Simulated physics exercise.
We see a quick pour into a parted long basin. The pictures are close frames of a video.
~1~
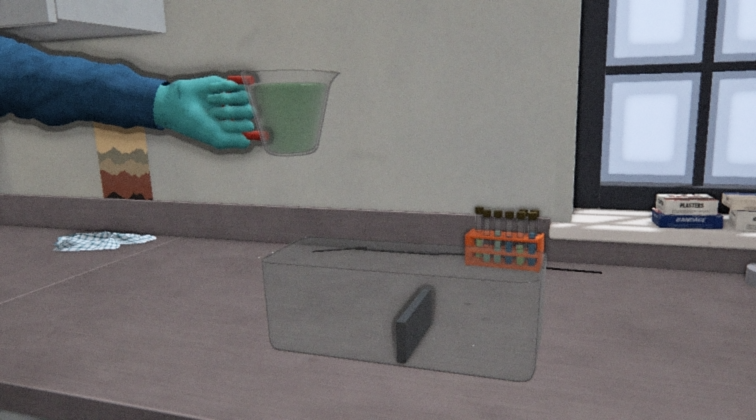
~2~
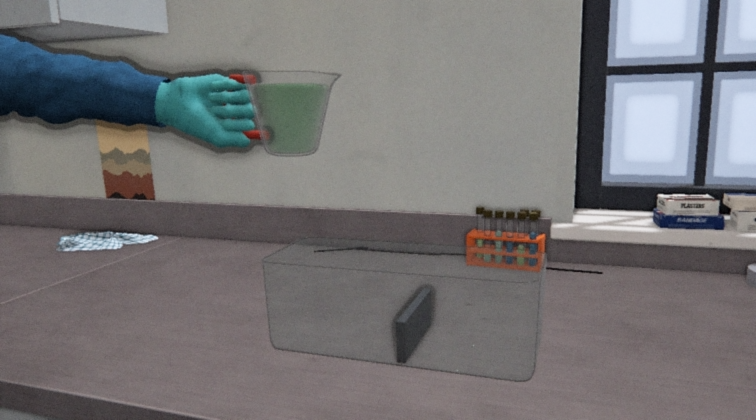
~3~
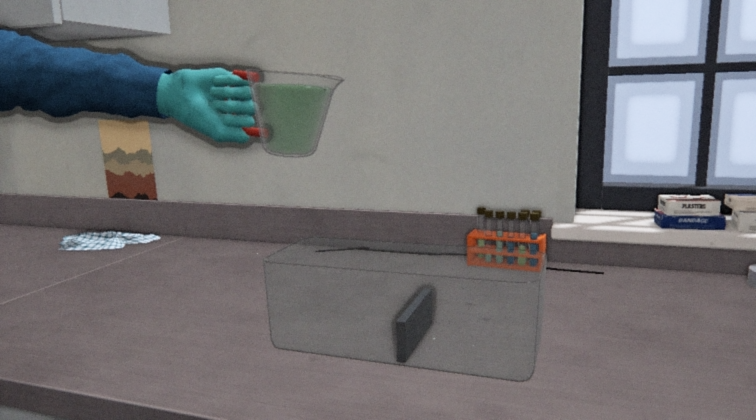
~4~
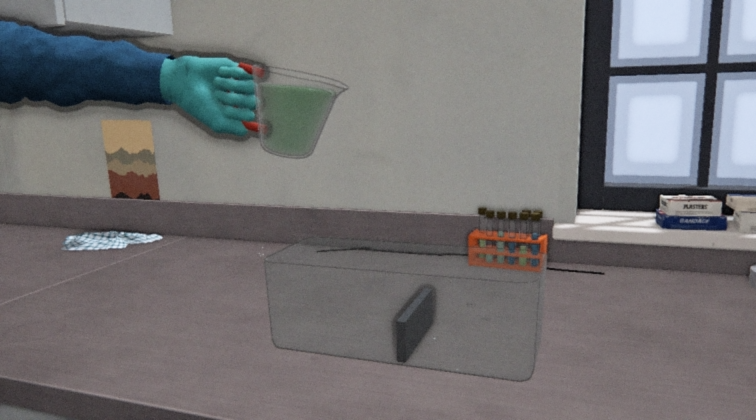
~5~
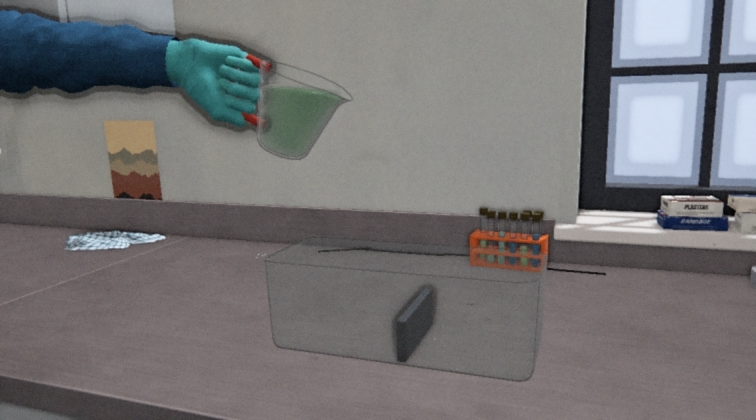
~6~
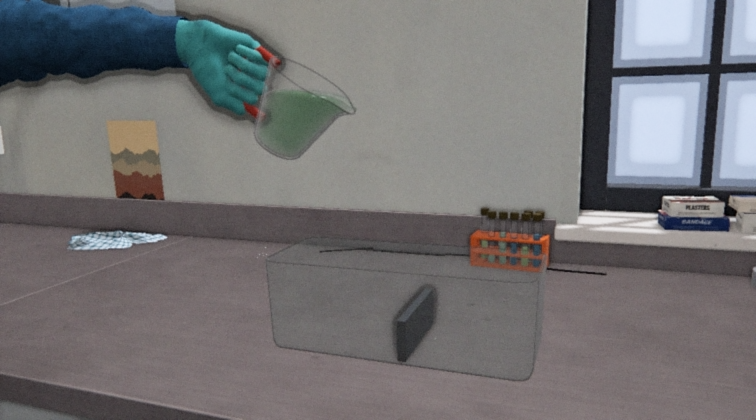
Above a clear divided basin on a counter, a gloved hand steadily tilts a jug of green liquid rightward.
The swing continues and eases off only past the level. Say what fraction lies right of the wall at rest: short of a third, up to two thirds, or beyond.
In the end not even a third is right of the wall.
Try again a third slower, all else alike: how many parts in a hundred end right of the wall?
About 10 per cent.
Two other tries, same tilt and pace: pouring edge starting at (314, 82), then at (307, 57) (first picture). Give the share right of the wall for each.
Roughly 5 per cent, and 5 per cent.
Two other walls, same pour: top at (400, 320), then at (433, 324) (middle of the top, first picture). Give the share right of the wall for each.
In turn 35 and 15 in a hundred.
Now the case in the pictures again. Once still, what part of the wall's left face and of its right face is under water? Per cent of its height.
The left part 30 per cent, the right part 0.
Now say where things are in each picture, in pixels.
Tilt 0°; pouring edge (339, 72); surface from (255, 86) to (328, 84); the long basin's rim runs from (283, 249) to (543, 268); the wall's top is at (415, 305), in the first frame.
Tilt 2°; pouring edge (341, 74); surface from (257, 85) to (329, 85), in the second frame.
Tilt 6°; pouring edge (344, 79); surface from (260, 84) to (331, 87), in the third frame.
Tilt 13°; pouring edge (348, 88); surface from (265, 85) to (337, 90), in the fourth frame.
Tilt 23°; pouring edge (352, 99); surface from (269, 88) to (345, 95), in the fifth frame.
Tilt 34°; pouring edge (354, 113); surface from (271, 96) to (347, 103); 2 per cent is over the edge, in the sixth frame.
A moment on, the tilt is 98° and 36 per cent is still to pour, 21 is left of the wall and 2 right of it.
Next, the tilt is 108° and 2 per cent is still to pour, 79 is left of the wall and 4 right of it.
Then the tilt is 108° and 0 per cent is still to pour, 85 is left of the wall and 8 right of it.
Later the tilt is 108° and 0 per cent is still to pour, 85 is left of the wall and 9 right of it.
At rest 85 per cent lies left of the wall, 9 right of it and 6 outside.
